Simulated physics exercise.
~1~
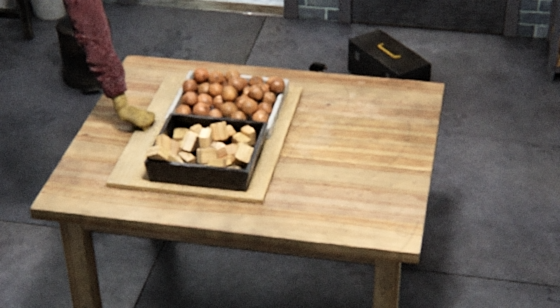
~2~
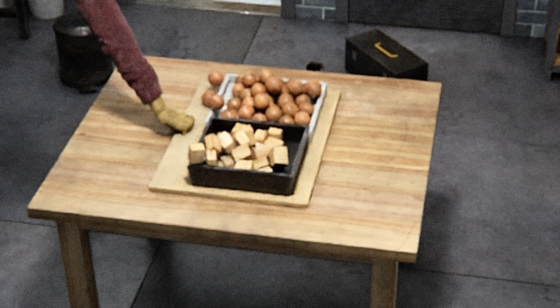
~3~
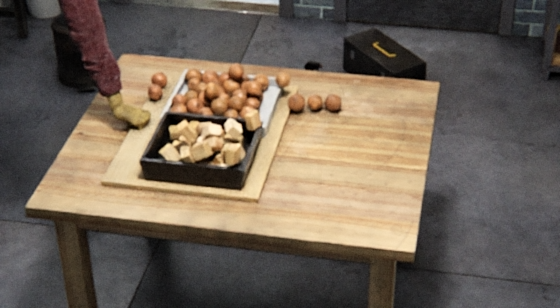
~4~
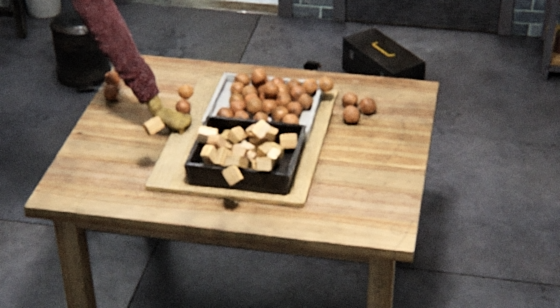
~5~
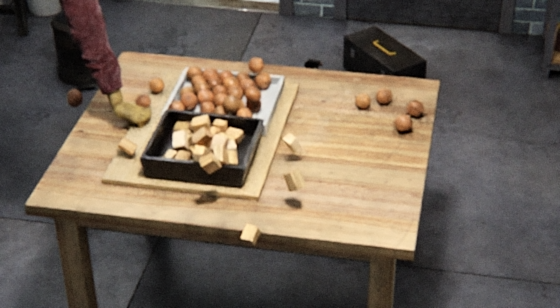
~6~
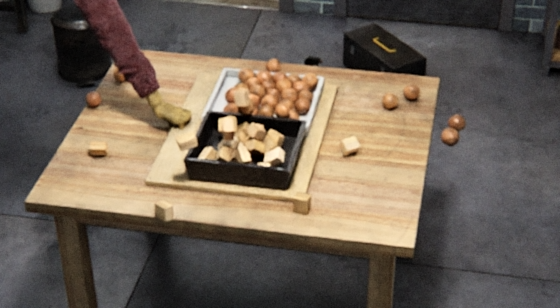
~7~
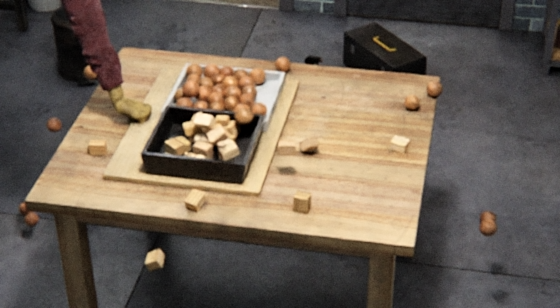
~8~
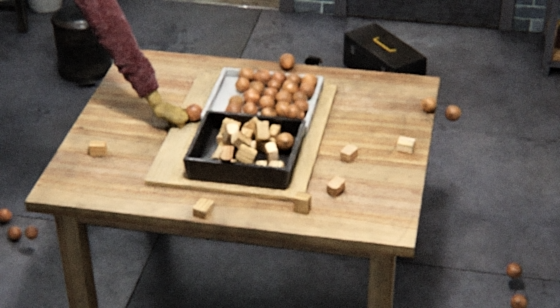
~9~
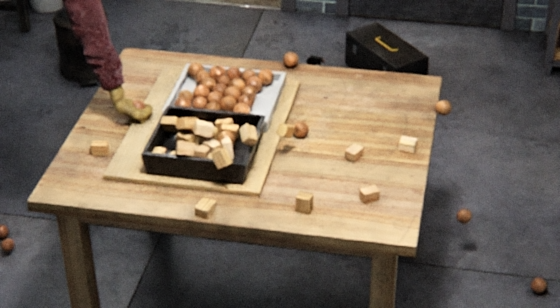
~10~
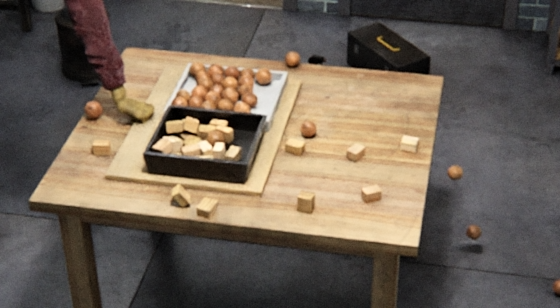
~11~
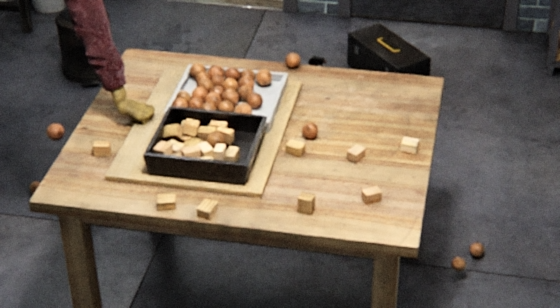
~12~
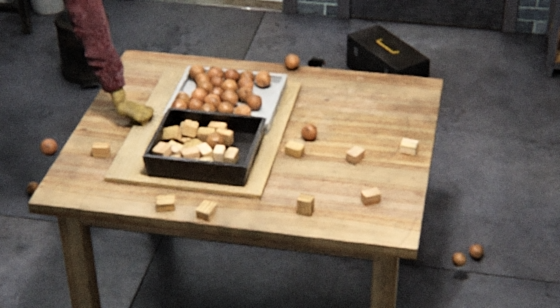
A gloved hand in a dark red sleeve, at the left of a pale wooden table seen from above, shoves a board right and left, shaking the two tubs fixed to it. The white tub behind holds reddish-brown balls, the black tub in front holds wooden blocks, and a dark box sits at the back. Balls hop out first, rolling both ways, then blocks tumble over the black walls. More follow with each shove, and several balls drop to the grey floor. Finally the board rests at left, blocks scattered across the table, both tubs still well filled.
